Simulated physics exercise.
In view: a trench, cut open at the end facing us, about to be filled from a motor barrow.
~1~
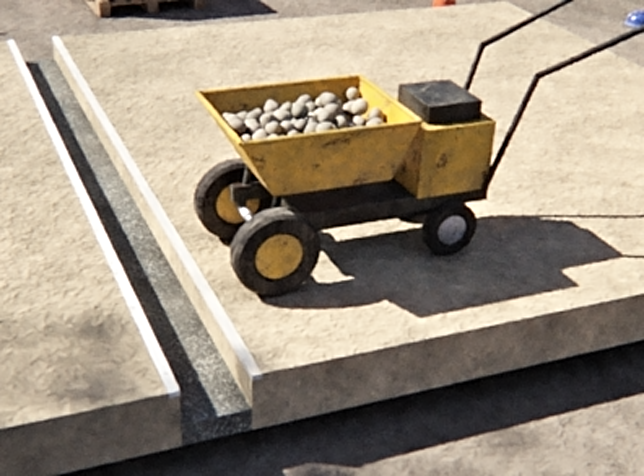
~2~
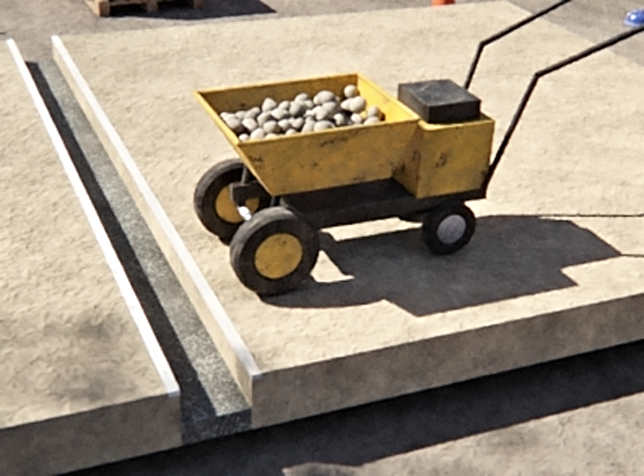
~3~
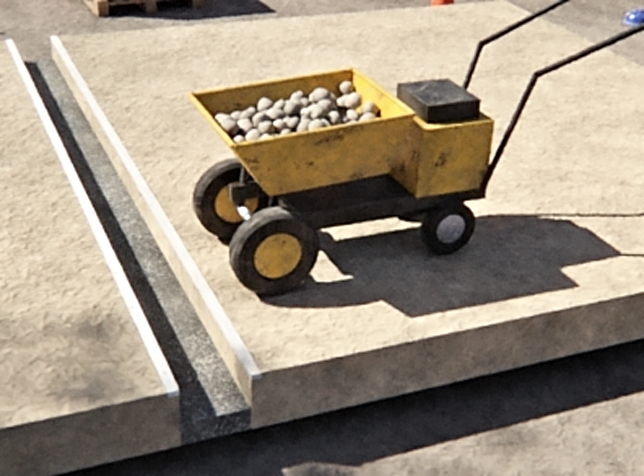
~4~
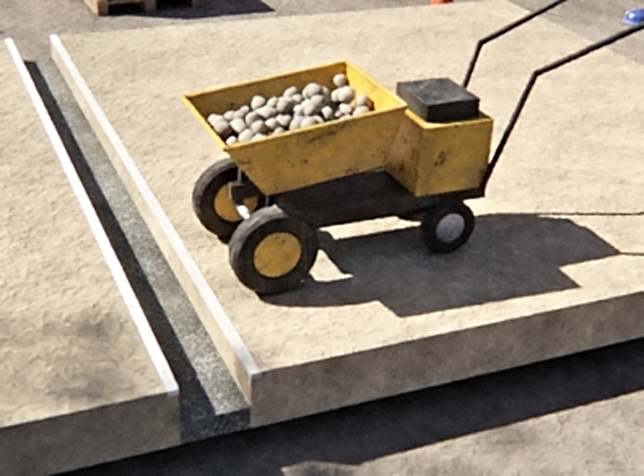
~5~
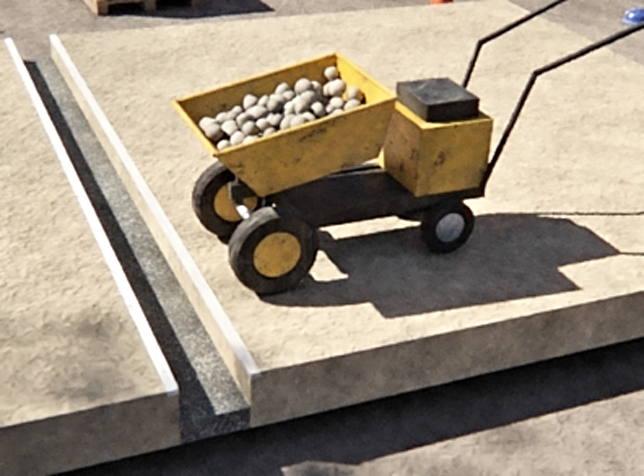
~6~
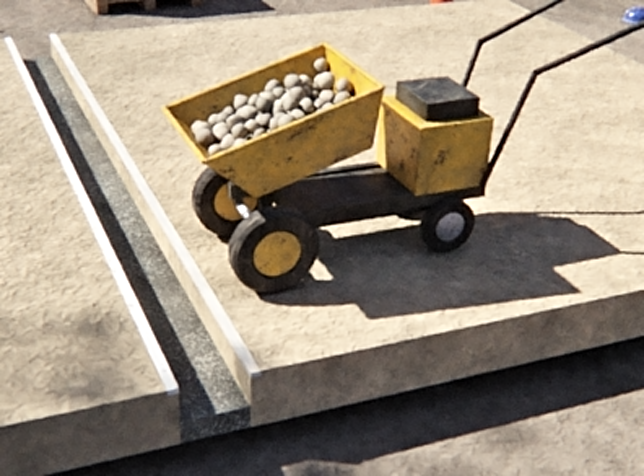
A yellow motor barrow's skip, heaped with rounded grey pebbles, tilts gradually forward and down to the left, its rear end rising away from the yellow box with a black top. The black-tyred wheels stay still beside a narrow, pale-edged trench on the left, with dark handles reaching up at right. The steady view looks down from the side on a sunlit, sandy-coloured slab, its cut end facing us.
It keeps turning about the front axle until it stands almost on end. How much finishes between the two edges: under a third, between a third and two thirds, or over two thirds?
The trench ends with less than a third of it.
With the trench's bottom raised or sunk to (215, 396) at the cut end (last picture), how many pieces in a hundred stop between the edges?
About 10 per cent.
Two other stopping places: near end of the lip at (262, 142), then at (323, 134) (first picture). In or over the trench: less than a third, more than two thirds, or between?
In turn: In the middle band; more than two thirds.
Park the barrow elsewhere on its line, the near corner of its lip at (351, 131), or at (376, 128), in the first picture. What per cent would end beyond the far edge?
In turn 0 and 0 in a hundred.
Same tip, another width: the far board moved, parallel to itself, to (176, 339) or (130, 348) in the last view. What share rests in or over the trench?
Near 0 % and 40 %.
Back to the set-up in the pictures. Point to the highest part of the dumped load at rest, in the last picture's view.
At about (94, 261).
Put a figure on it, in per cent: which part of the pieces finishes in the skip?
Near 15 %.
Soon, skip tipped steeply; all in the skip.
A while on, skip tipped right over; most in the skip; about a quarter beyond it; a small part falling.
Towards the end, skip tipped right over; about a quarter in the skip; a stray few in or heaped over the trench; most beyond it.
Finally, skip tipped right over; a small part in the skip; a small part in or heaped over the trench; most beyond it.
